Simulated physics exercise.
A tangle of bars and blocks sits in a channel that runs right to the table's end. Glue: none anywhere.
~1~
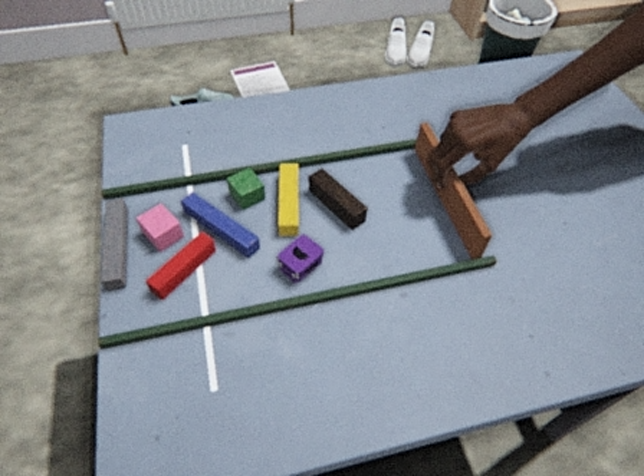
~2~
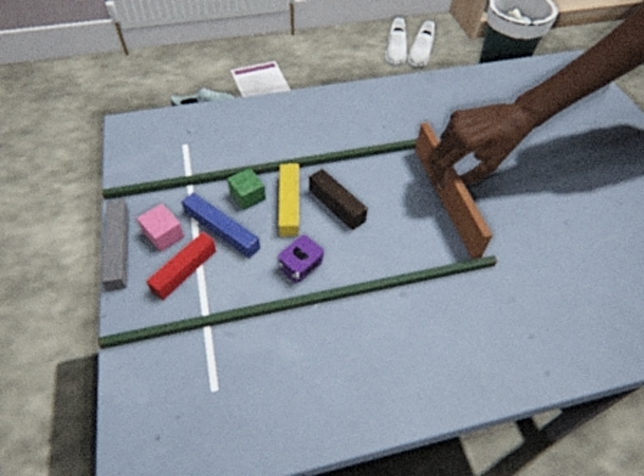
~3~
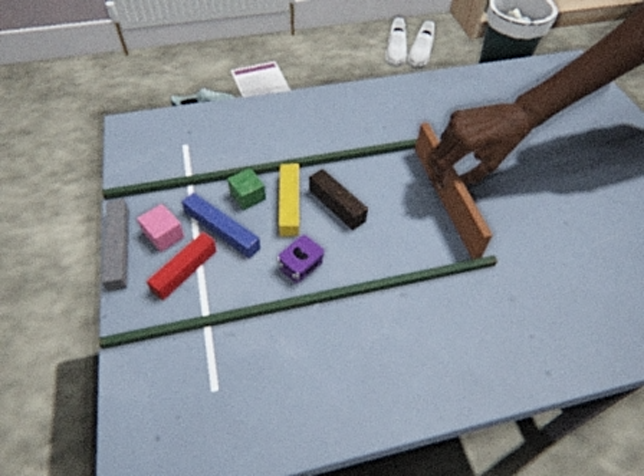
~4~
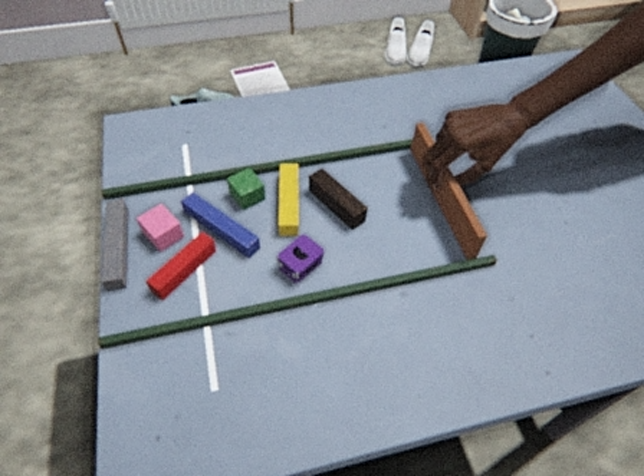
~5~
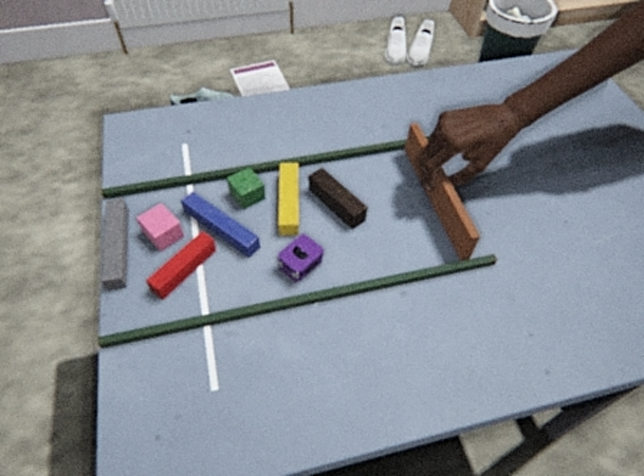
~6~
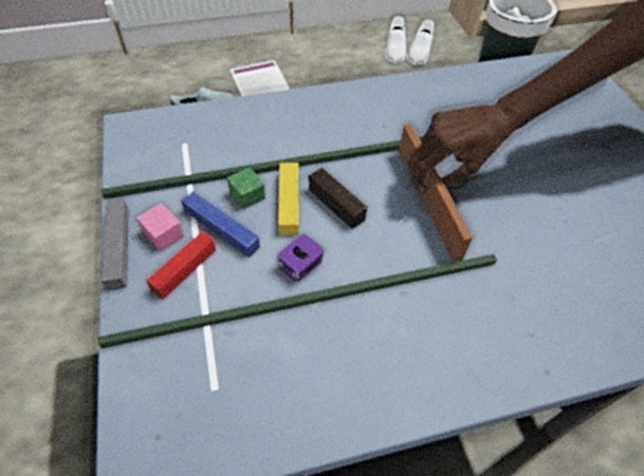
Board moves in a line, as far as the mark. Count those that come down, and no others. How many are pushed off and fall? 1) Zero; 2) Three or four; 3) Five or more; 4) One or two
Answer: 4.
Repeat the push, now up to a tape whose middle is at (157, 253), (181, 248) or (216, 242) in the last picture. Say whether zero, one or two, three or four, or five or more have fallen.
Result per tape, as listed: Either three or four; one to two; 1 or 2.
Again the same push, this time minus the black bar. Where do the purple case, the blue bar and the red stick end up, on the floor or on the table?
Final state: Purple case in place, blue bar in place, red stick in place.
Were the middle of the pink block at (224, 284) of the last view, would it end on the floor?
Here the pink block stays aboard.
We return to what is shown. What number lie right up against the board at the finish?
That would be 2 of them.
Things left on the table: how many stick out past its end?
The count would be 2.
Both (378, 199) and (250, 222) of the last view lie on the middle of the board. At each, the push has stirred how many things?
In order, the tallies are 0 and 7.
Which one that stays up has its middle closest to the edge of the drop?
That's the pink block.
Early on, none off yet; grey bar at rest near (116, 243); pink block at rest near (161, 227); red stick at rest near (183, 265).
A while later, none off yet; grey bar at rest near (116, 243); pink block at rest near (161, 227); red stick at rest near (181, 266).
Finally, the number that fall off is one or two; lost, grey bar.
